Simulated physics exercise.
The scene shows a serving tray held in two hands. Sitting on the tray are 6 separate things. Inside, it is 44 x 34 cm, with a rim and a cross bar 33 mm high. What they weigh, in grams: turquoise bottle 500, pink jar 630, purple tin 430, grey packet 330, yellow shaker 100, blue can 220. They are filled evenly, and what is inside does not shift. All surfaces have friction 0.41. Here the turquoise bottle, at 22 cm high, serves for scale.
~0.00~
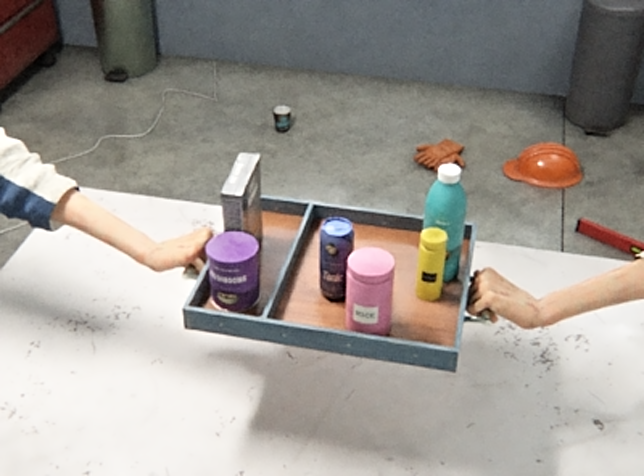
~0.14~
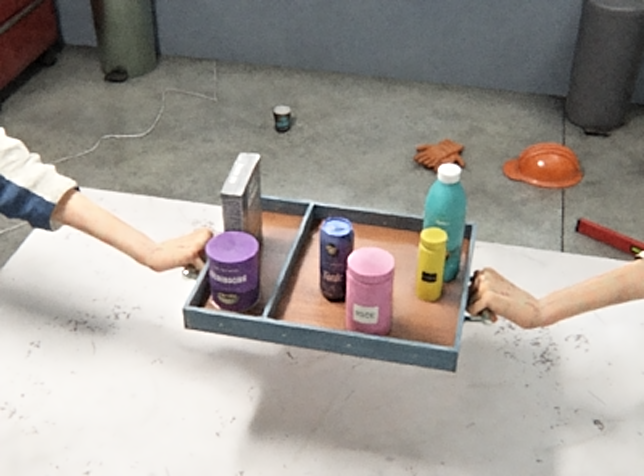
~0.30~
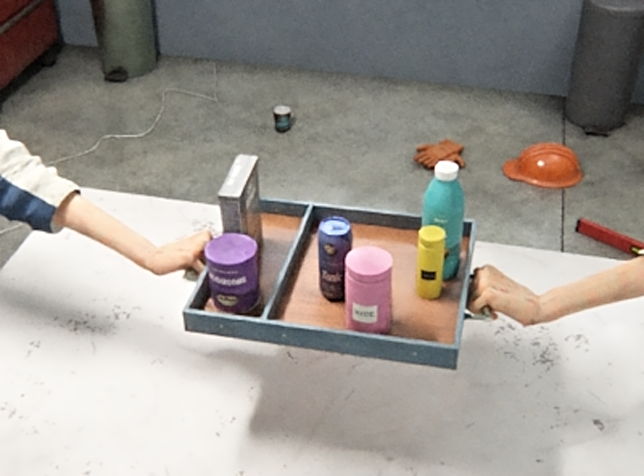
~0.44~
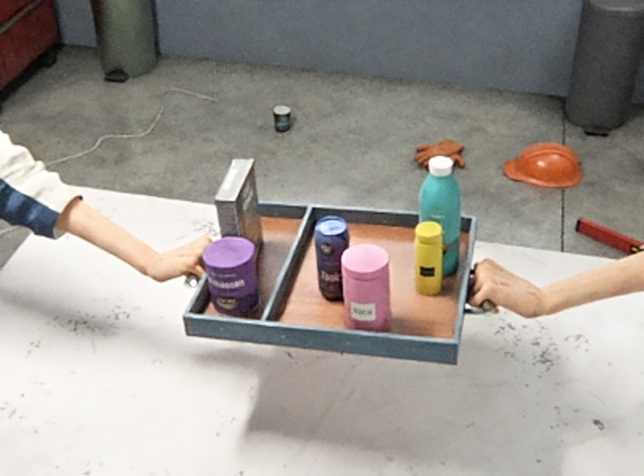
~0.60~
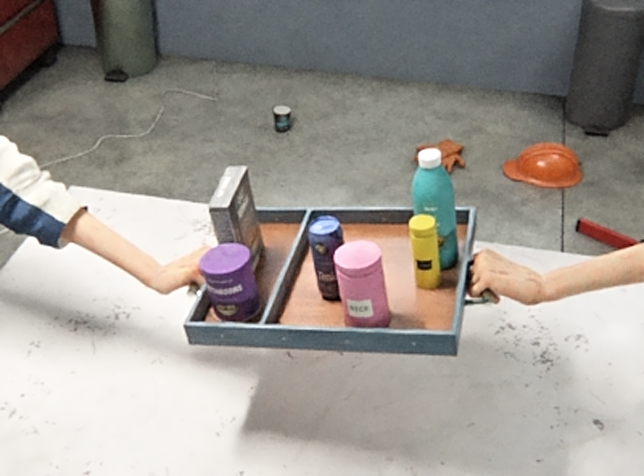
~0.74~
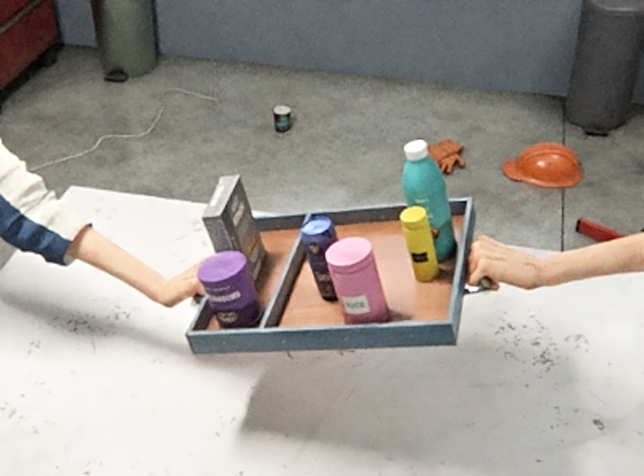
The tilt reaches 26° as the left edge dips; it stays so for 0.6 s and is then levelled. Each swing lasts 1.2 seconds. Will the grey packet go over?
Yes.
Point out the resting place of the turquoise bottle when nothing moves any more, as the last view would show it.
Near (349, 218).
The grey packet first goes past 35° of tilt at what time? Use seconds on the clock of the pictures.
I'd say around the 1.0 s mark.
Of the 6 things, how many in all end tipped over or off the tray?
The answer is 4.
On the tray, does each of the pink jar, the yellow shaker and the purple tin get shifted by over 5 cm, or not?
In short, the pink jar leaves its position, the yellow shaker leaves its position, the purple tin stays close to home.
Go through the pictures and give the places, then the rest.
Tray level; grey packet (243, 215); turquoise bottle (444, 222), in the first frame.
Tray level; purple tin (234, 272); yellow shaker (431, 265), in the second frame.
Tray tilted 1°, left edge down; blue can (335, 260); turquoise bottle (443, 220), in the third frame.
Tray tilted 4°, left edge down; pink jar (367, 291); purple tin (232, 277), in the fourth frame.
Tray tilted 9°, left edge down; yellow shaker (425, 253); blue can (330, 259), in the fifth frame.
Tray tilted 15°, left edge down; grey packet (236, 236); turquoise bottle (427, 201), in the sixth frame.
After 1.24 s, tray tilted 26°, left edge down; grey packet now off the tray; yellow shaker on its side; turquoise bottle tipped 32° from how it sat.
After 1.54 s, tray tilted 26°, left edge down; turquoise bottle on its side; yellow shaker on its side; blue can on its side.
At rest (3.6 s), off the tray and tipped over, grey packet; tipped over on the tray, turquoise bottle, yellow shaker and blue can; not toppled but over 5 cm from the start, pink jar; the last one in place, give or take 5 cm. In the last view, grey packet near (132, 324).
